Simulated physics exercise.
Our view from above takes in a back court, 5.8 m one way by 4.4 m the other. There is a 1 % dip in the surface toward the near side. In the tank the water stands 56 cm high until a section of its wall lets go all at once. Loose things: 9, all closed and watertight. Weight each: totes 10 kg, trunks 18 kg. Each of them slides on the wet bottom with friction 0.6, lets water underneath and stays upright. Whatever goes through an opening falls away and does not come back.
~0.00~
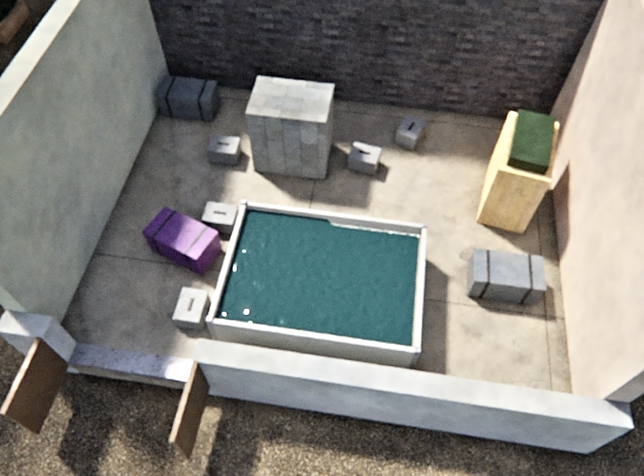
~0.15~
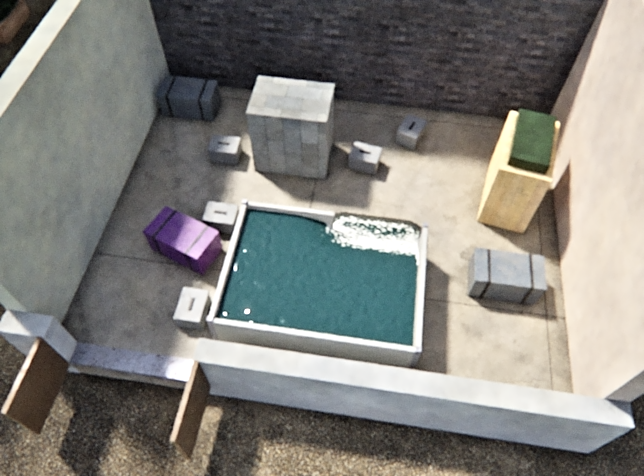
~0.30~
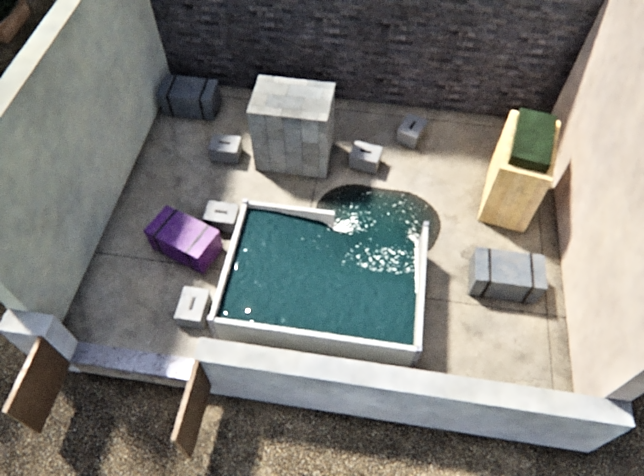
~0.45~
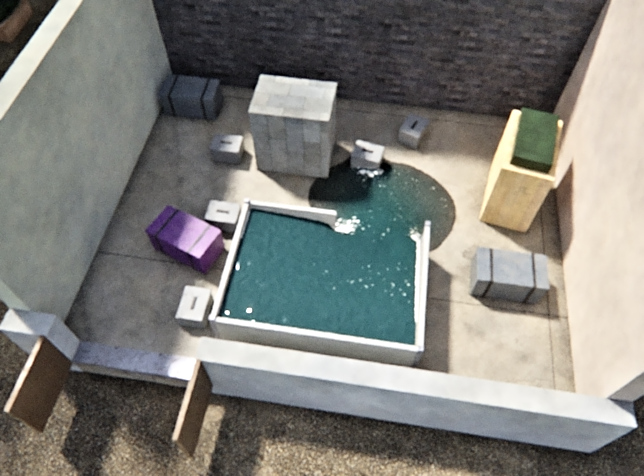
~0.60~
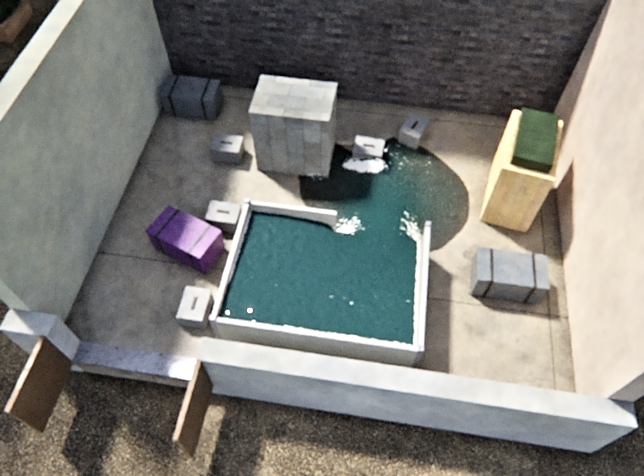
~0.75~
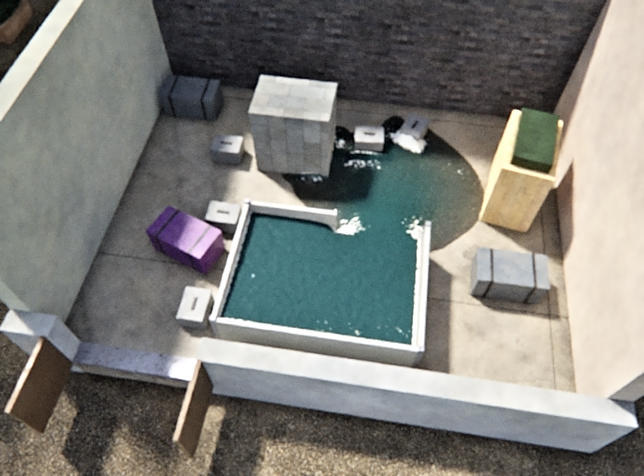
A walled back court with a concrete floor is seen from above in a steady view. A low white-walled tank of green water fills the near middle, with a purple trunk and pale blocks to its left, a tall grey block behind, a grey trunk and a green-topped yellow cabinet at right. The tank's back wall gives way at its right part, and water foams out, spreading backward around small grey blocks, one shifting slightly.
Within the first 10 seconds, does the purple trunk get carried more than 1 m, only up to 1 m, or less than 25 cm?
Chances are it edges a little way.
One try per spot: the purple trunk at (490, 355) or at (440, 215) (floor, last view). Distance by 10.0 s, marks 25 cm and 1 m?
From the first place it shuffles over a little; from the second it goes well off.
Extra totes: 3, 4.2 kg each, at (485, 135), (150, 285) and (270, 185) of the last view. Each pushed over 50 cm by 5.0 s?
In sequence: Goes beyond; stays within; stays within.
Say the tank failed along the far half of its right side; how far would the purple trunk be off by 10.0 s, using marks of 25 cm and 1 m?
My answer is that the purple trunk remains put.
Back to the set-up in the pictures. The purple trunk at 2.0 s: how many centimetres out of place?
I'd put it at around 0 cm.
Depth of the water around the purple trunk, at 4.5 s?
Depth: About 1 cm.
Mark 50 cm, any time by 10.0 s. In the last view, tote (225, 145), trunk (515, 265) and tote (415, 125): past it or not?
Item by item, they came out below the mark, above the mark and above the mark.
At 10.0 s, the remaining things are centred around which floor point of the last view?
The centre is close to (253, 247).
After 2.0 s the purple trunk is near (184, 231), 0.0 m from its start, aground; 0 of 9 are out; 2 afloat.
After 4.5 s the purple trunk is near (184, 231), 0.0 m from its start, aground; 0 of 9 are out; 2 afloat.
After 7.0 s the purple trunk is near (183, 241), 0.2 m from its start, aground; 0 of 9 are out; 3 afloat.
After 10.0 s the purple trunk is near (184, 265), 0.5 m from its start, afloat; 0 of 9 are out; 4 afloat.
